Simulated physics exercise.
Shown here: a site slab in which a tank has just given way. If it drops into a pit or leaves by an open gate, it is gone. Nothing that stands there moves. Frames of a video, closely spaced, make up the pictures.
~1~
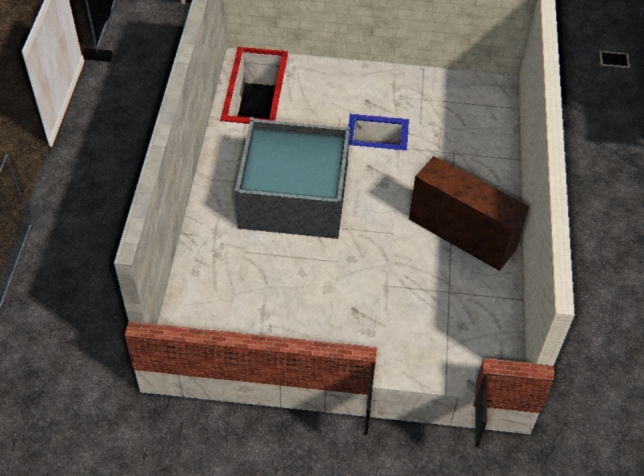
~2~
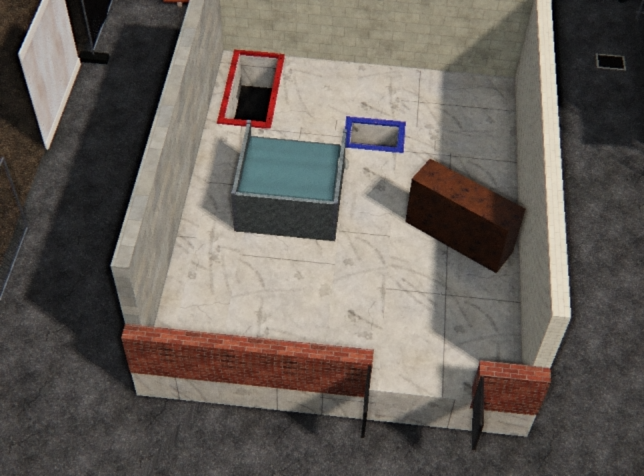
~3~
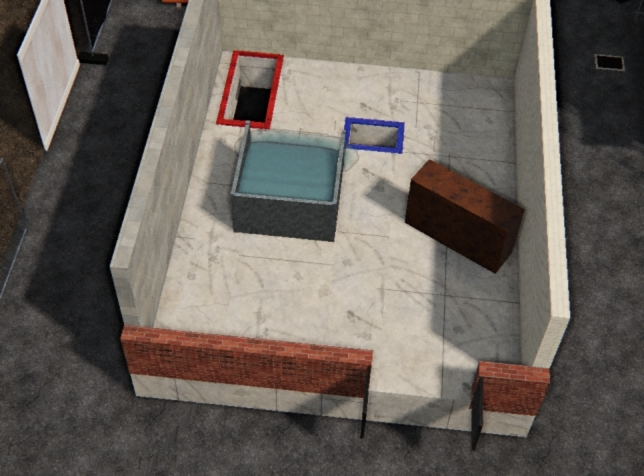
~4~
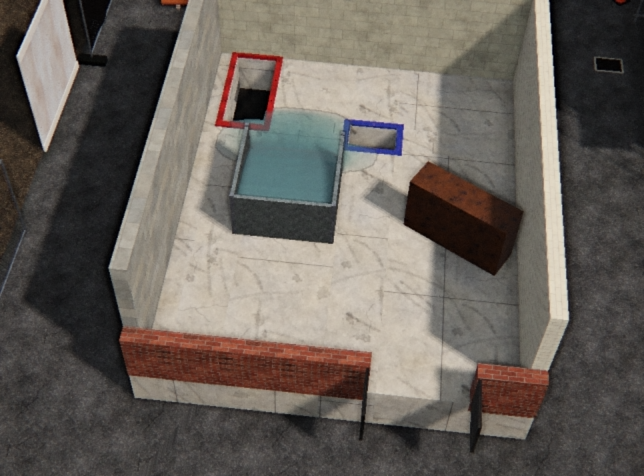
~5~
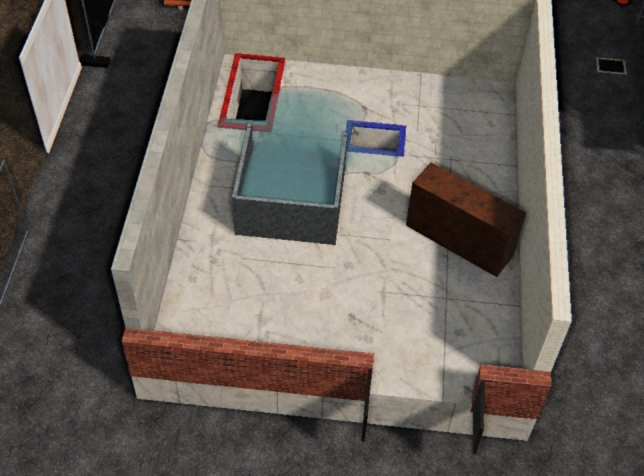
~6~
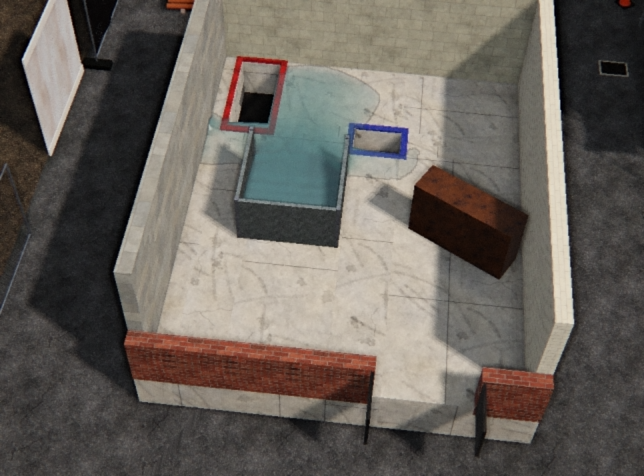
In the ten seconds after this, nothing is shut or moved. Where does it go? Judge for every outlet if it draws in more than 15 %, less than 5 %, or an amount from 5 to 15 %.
The gate will be a minor outlet short of five per cent; the red pit will be a major outlet past fifteen per cent; the blue pit will be a major outlet past fifteen per cent.
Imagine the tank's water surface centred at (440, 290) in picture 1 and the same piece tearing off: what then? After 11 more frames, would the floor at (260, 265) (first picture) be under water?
Outcome noted: Waterlogged.
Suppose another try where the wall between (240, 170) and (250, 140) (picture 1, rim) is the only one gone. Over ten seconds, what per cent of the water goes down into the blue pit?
Blue: 2 %.
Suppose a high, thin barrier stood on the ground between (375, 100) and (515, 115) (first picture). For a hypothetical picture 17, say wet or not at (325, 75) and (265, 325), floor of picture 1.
In the listed order, the first spot is swamped and the second is spared.
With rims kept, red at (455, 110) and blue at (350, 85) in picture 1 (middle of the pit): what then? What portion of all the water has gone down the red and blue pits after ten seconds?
Red has 15 parts of a hundred and blue has 45.
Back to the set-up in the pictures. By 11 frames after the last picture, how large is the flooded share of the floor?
30 %.
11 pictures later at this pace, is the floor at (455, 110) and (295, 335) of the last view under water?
Submerged, then high and dry.
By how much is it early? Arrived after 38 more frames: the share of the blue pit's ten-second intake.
Result: 75 % of the ten-second total.
A moment on, water covers 20 % of the floor; the gate 0 %, the red pit 10 %, the blue pit 6 %.
Next, water covers 30 % of the floor; the gate 0 %, the red pit 21 %, the blue pit 9 %.
Then, water covers 40 % of the floor; the gate 0 %, the red pit 29 %, the blue pit 11 %.
Later, water covers 55 % of the floor; the gate 0 %, the red pit 32 %, the blue pit 14 %.
In the end, water covers 60 % of the floor; the gate 0 %, the red pit 33 %, the blue pit 18 %.
